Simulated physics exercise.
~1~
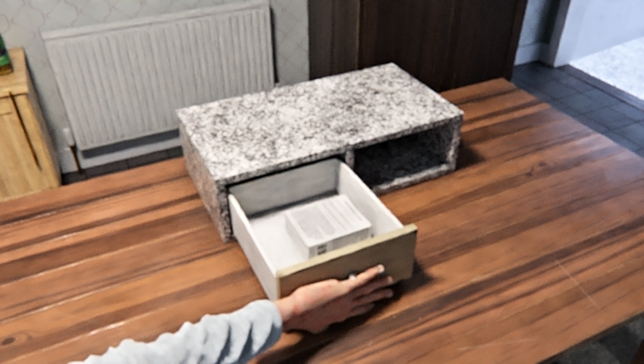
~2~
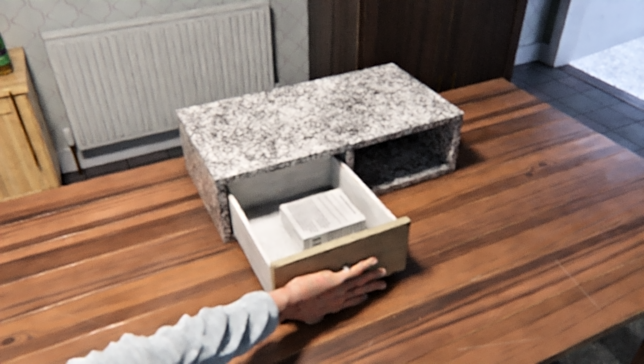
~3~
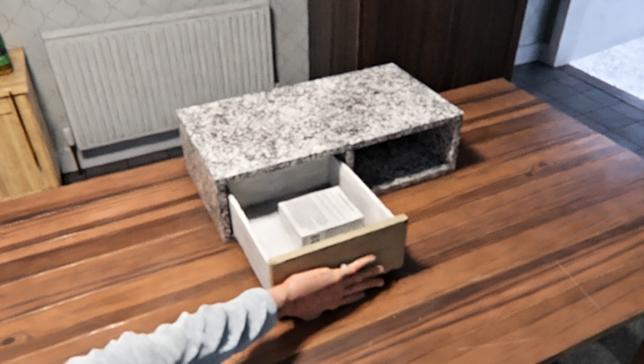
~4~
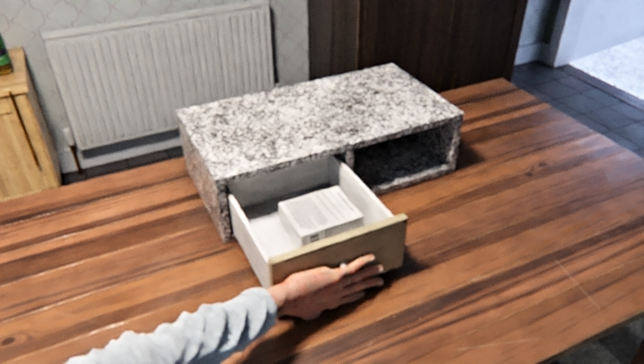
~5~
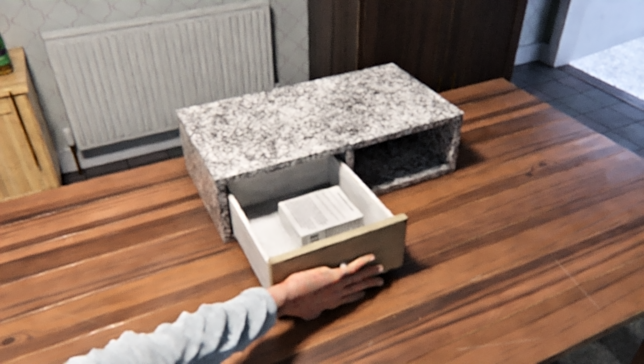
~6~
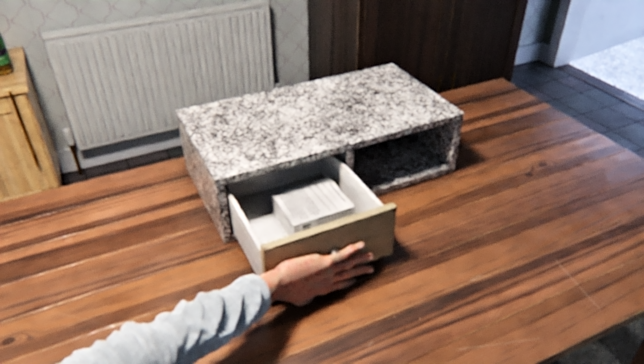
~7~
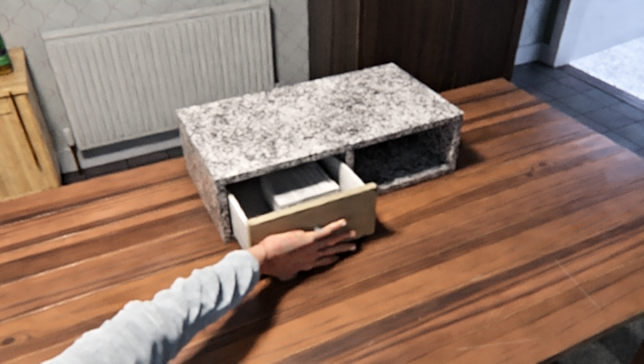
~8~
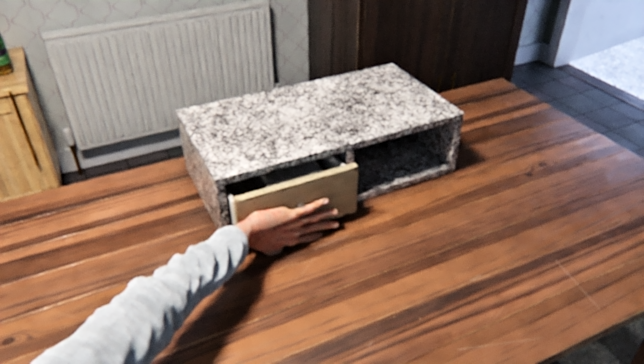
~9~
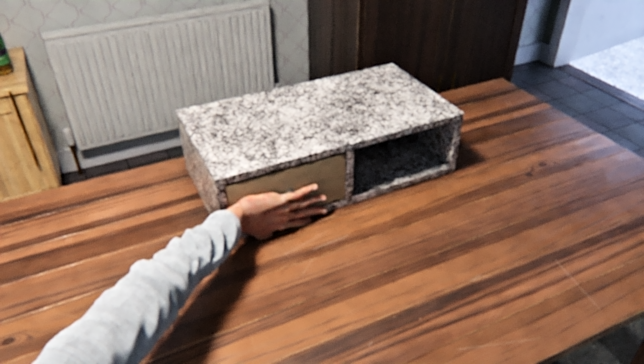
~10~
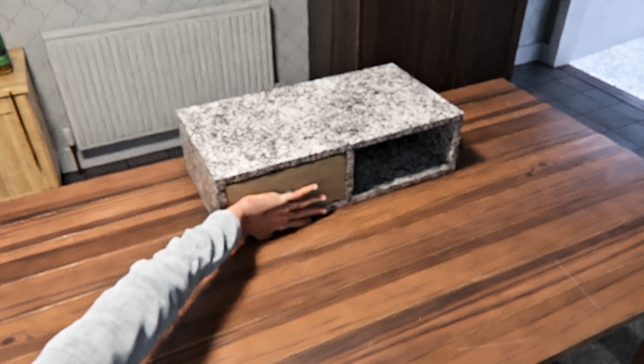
A pale wooden-fronted drawer stands open from the left side of a speckled grey and white chest on a striped brown wooden table, seen from above at an angle, with a white radiator behind. A white packet lies inside the drawer, and the compartment to the right is open and empty. A hand in a light grey sleeve presses the front, easing the drawer slightly inward before it pauses. The hand then pushes steadily, and the packet rides back with it out of sight under the top. Finally the drawer shuts flush, the hand still resting on its front.
